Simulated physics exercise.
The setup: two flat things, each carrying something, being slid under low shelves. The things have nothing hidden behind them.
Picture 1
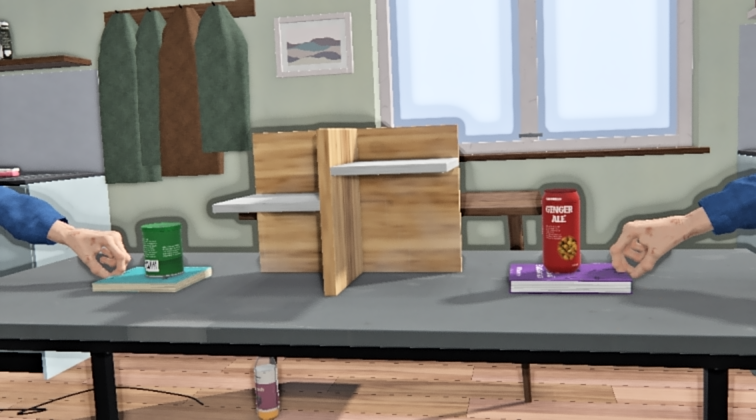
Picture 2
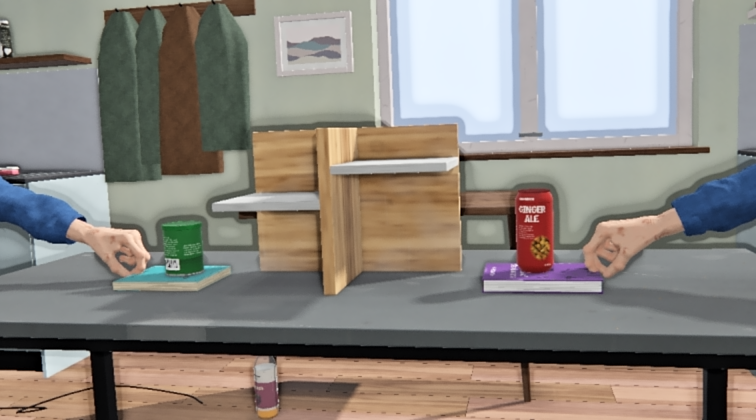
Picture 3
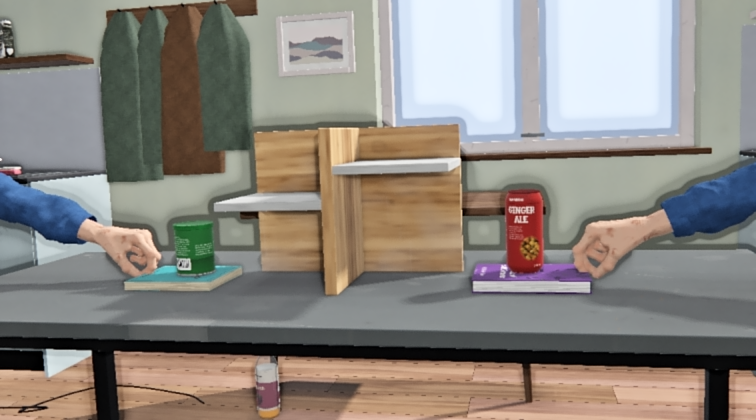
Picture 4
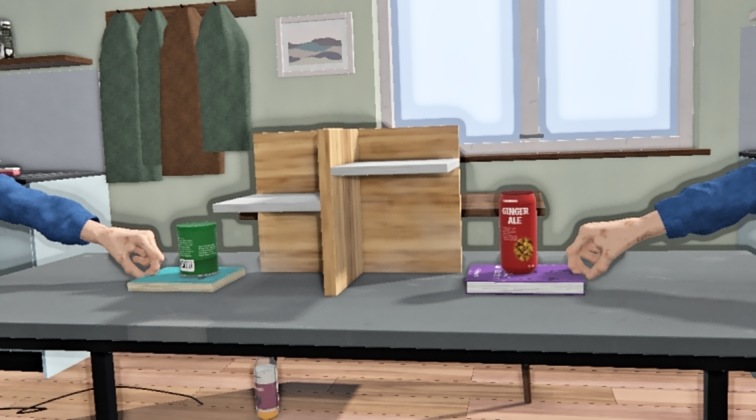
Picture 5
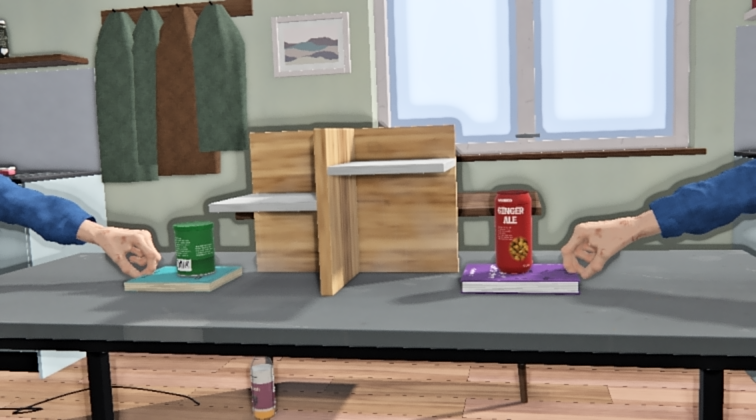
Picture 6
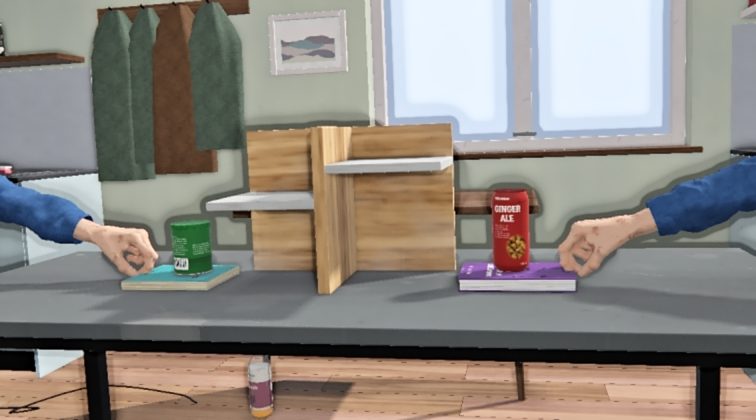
A turquoise book carrying a green pot and a purple book carrying a red can slide inward from left and right, pushed by two hands toward a wooden shelf unit on a gray table. Their movement then slows to almost nothing, with both containers still upright on the books.
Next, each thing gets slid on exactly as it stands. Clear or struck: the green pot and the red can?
Here the green pot clears the shelf, the red can clears the shelf.
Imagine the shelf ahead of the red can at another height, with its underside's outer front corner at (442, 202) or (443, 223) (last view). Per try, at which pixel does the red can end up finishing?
I'd expect it to end near (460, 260) and near (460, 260), respectively.
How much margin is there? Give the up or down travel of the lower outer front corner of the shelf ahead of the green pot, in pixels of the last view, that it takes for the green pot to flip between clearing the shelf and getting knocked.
About 20 pixels, downward.
Then, 0.80 s past the last view, green pot riding along near (223, 248); red can riding along near (477, 231).
Then, 1.46 s past the last view, green pot riding along near (260, 248); red can riding along near (437, 231).
Finally, the green pot rides in untouched, near (285, 247); the red can rides in untouched, near (392, 232).
